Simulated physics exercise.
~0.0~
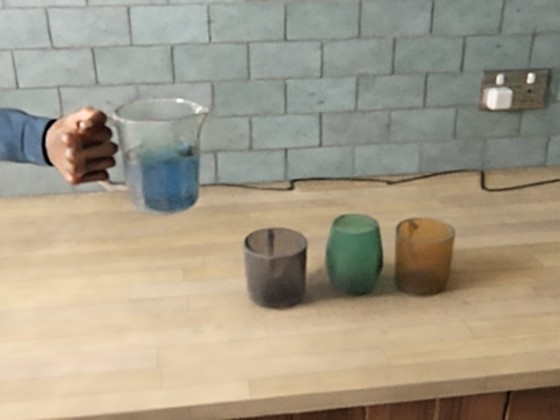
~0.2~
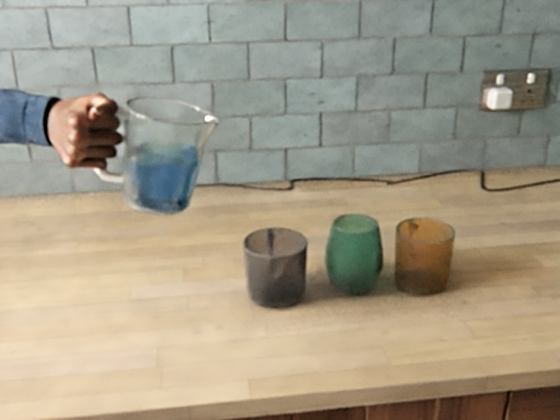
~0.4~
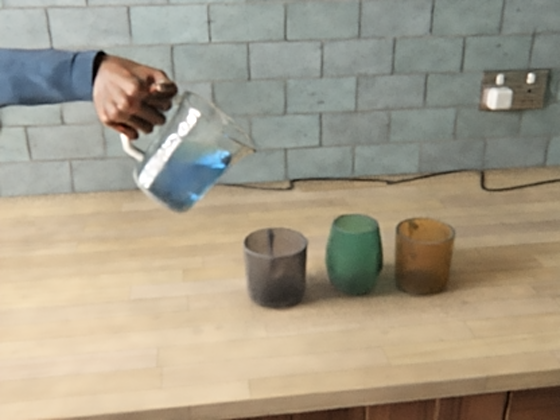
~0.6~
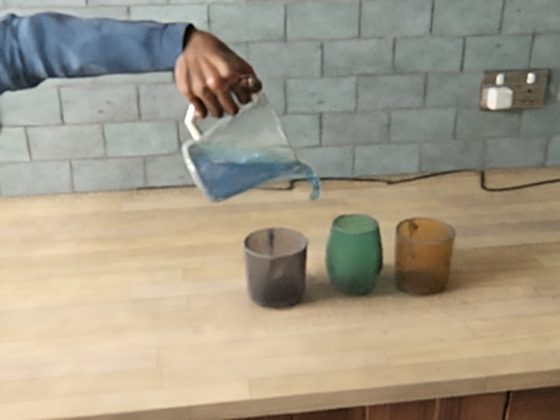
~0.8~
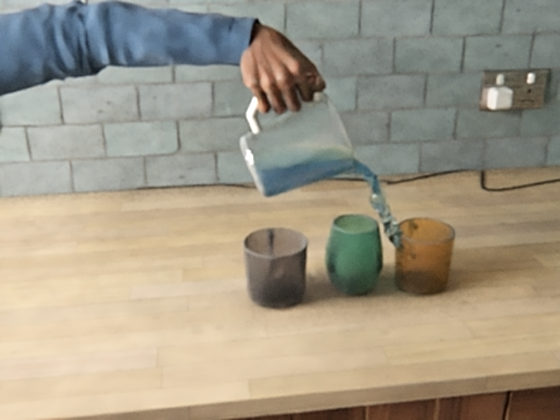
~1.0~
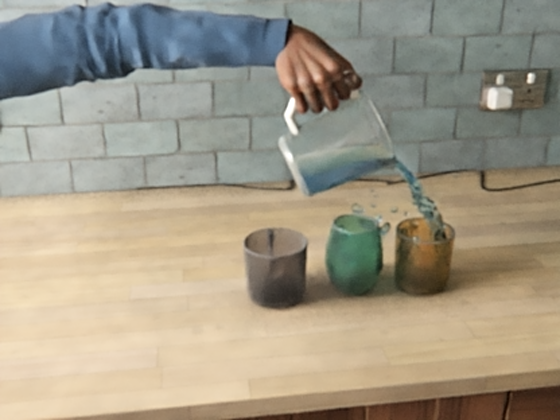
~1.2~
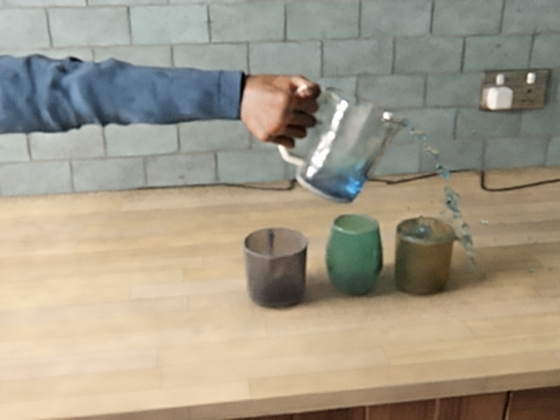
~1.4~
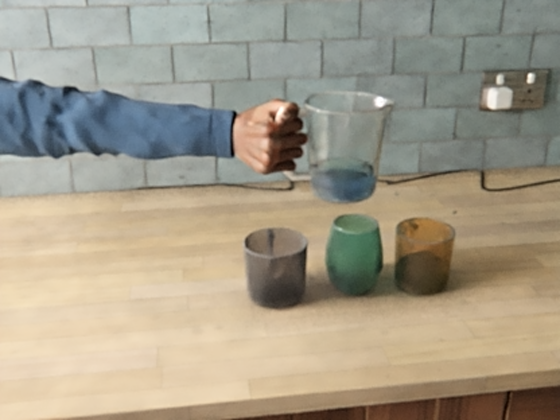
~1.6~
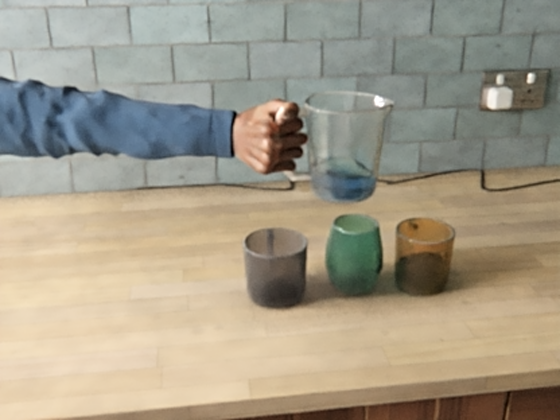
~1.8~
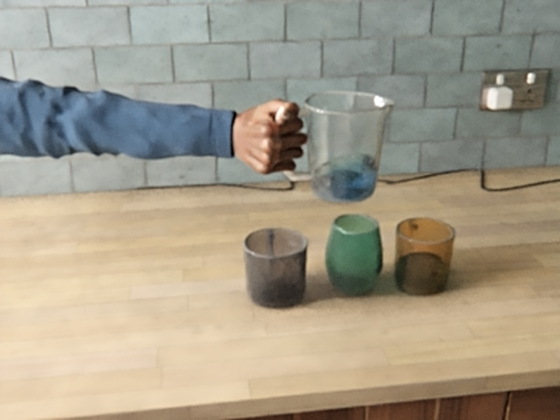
Hand tipping a jug of blue water while sweeping it rightwards over three coloured tumblers, filling the orange one partway, then righting it.
